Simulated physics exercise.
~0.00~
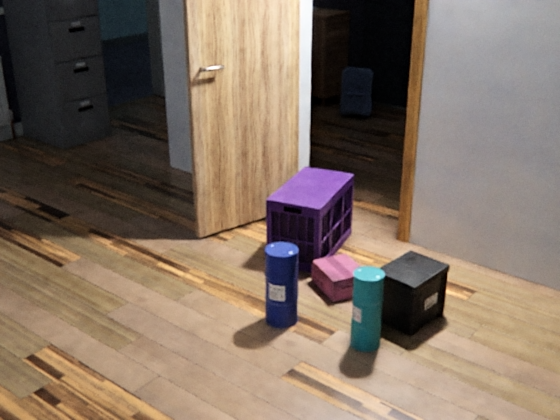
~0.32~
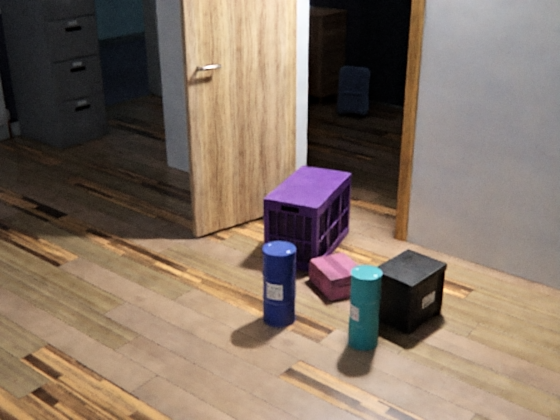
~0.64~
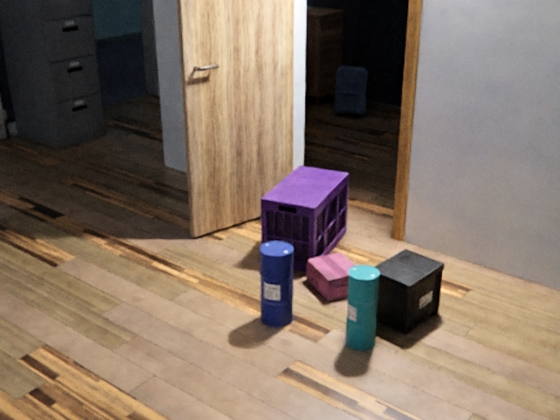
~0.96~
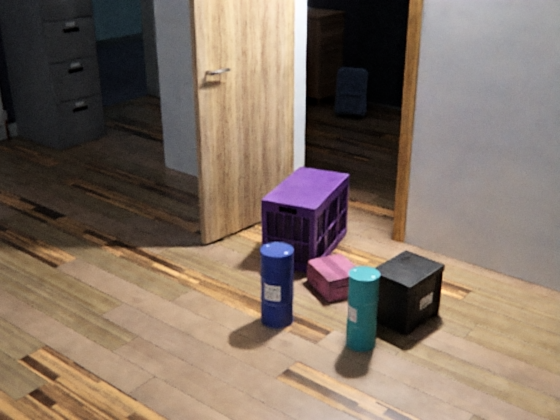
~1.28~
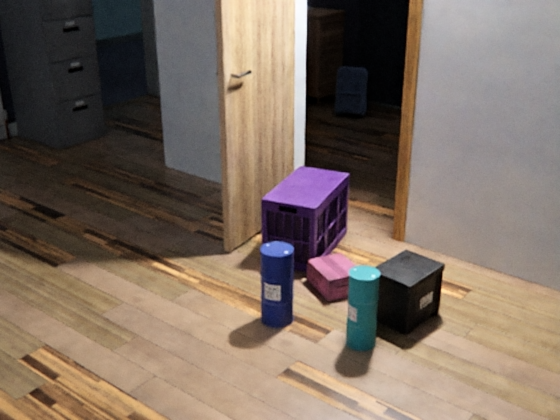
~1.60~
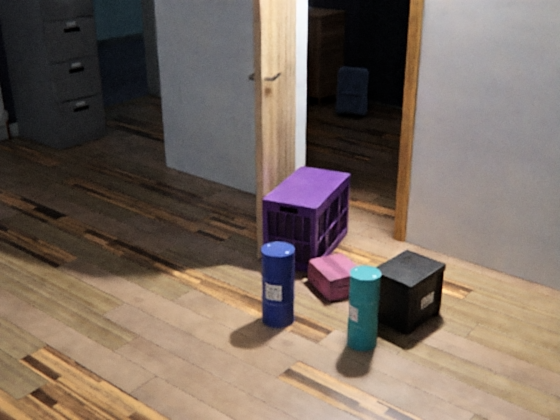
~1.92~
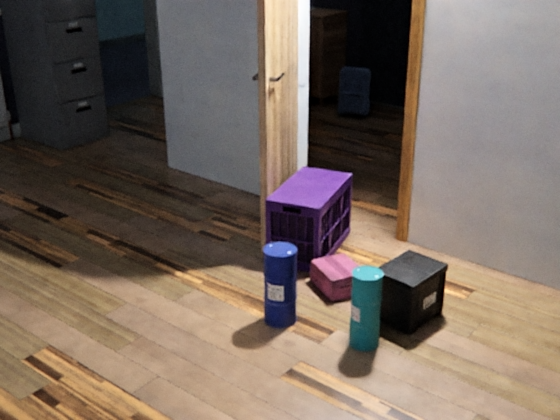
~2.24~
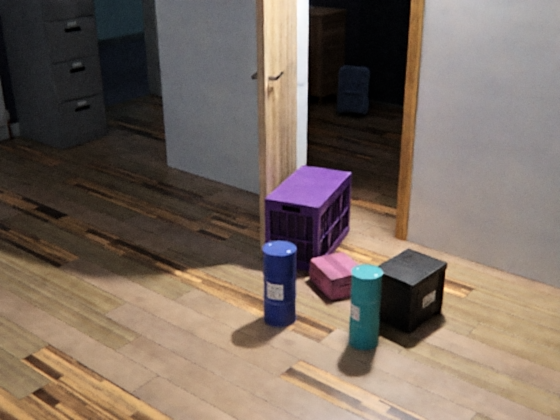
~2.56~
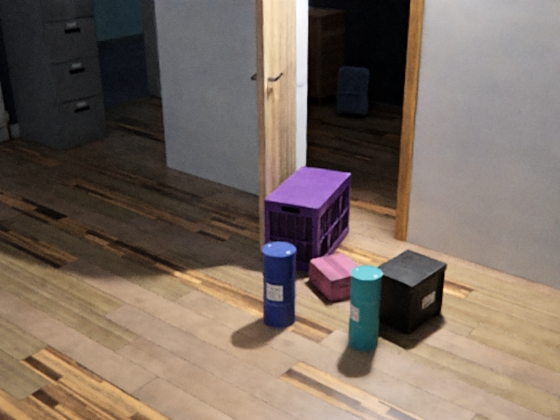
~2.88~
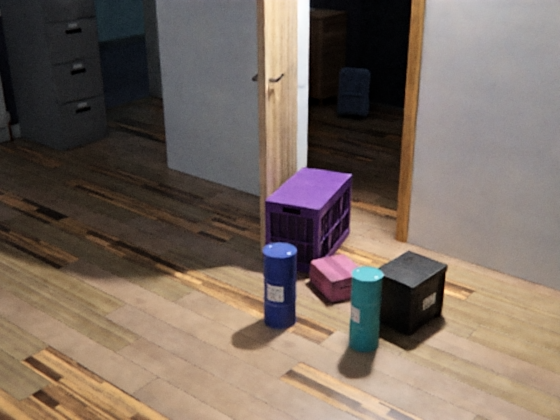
A wooden door stood open behind a purple crate, a pink box, a black box and blue and teal canisters on the floor, then swung partway around toward the crate and stopped beside it, still open, while everything else stayed put.
